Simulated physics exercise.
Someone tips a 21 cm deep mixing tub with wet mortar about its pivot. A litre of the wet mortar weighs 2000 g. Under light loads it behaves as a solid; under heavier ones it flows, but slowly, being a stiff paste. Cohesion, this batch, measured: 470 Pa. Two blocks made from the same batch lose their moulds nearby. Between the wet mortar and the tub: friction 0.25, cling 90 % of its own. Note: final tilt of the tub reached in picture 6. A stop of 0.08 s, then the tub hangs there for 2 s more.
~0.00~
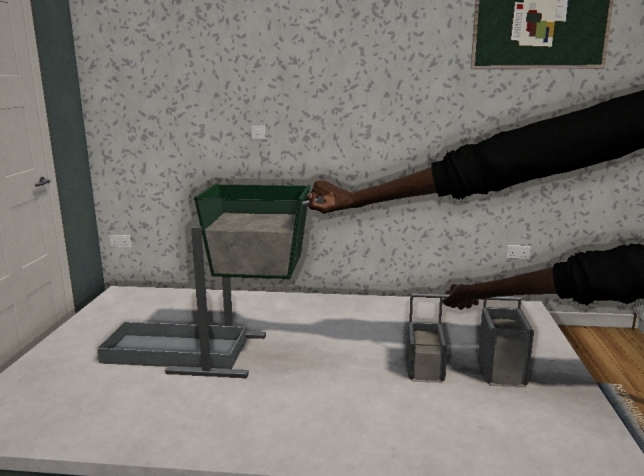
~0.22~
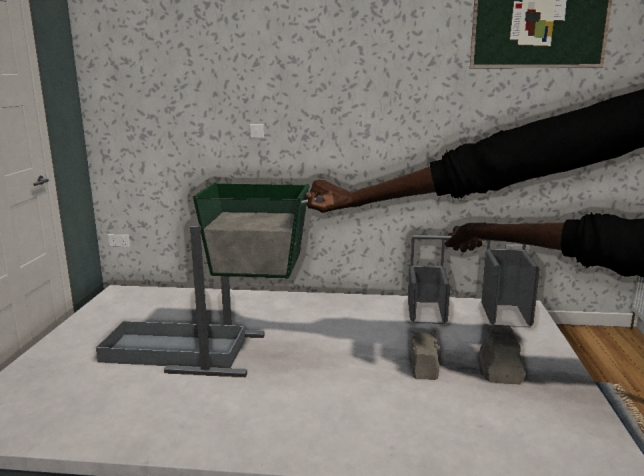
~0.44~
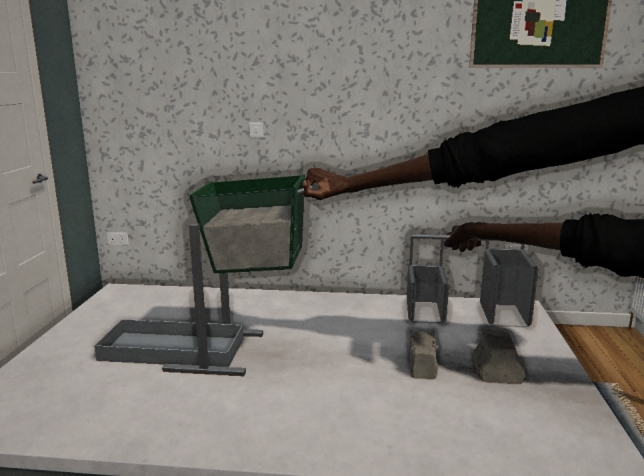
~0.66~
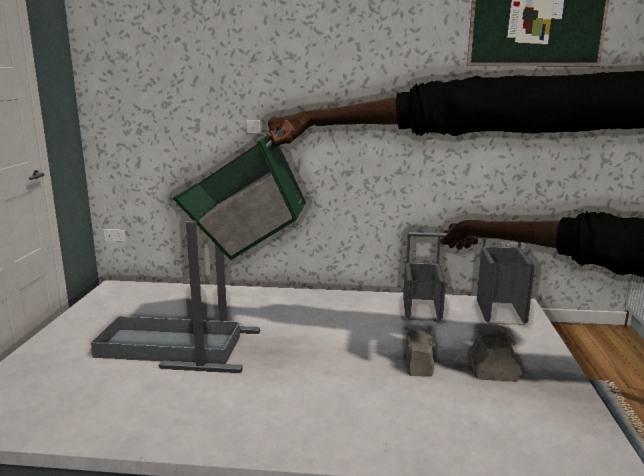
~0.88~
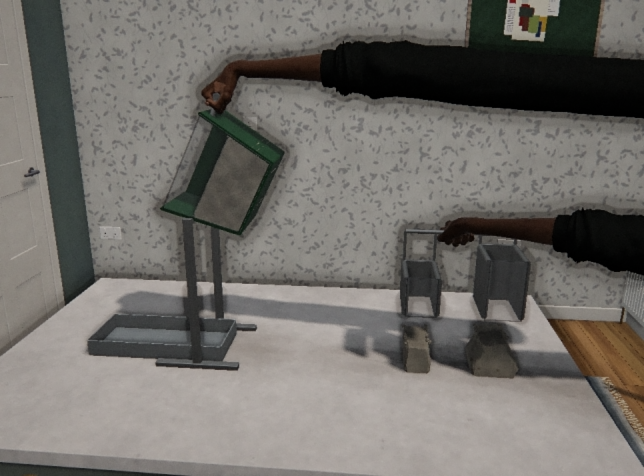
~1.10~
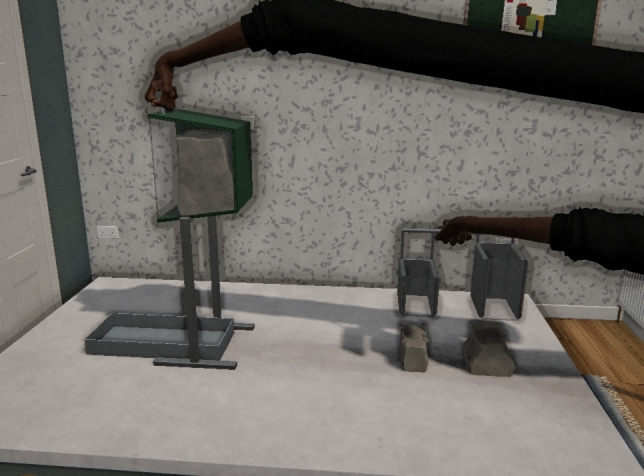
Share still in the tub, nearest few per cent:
51 %.
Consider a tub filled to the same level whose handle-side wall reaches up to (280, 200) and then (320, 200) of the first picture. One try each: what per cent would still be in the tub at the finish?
Respectively 70 % and 45 %.
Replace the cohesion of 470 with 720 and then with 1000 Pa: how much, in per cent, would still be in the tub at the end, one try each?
Respectively 55 % and 100 %.
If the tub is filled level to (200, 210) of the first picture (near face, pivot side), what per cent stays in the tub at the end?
That gives some 40 %.
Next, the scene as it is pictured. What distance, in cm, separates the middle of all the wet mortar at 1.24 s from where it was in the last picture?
It has moved around 6 centimetres.
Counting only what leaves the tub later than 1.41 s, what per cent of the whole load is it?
Roughly 12 per cent of the load.
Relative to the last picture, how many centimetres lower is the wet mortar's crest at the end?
About 12 cm.
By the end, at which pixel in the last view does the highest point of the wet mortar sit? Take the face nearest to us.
I'd point to somewhere around (209, 183).
After 1.24 s, the tub is at 90 degrees and holds 97 %.
After 1.41 s, the tub is at 90 degrees and holds 63 %.
After 1.58 s, the tub is at 90 degrees and holds 51 %.
After 1.75 s, the tub is at 90 degrees and holds 51 %.
After 3.10 s, the tub is at 90 degrees and holds 51 %.
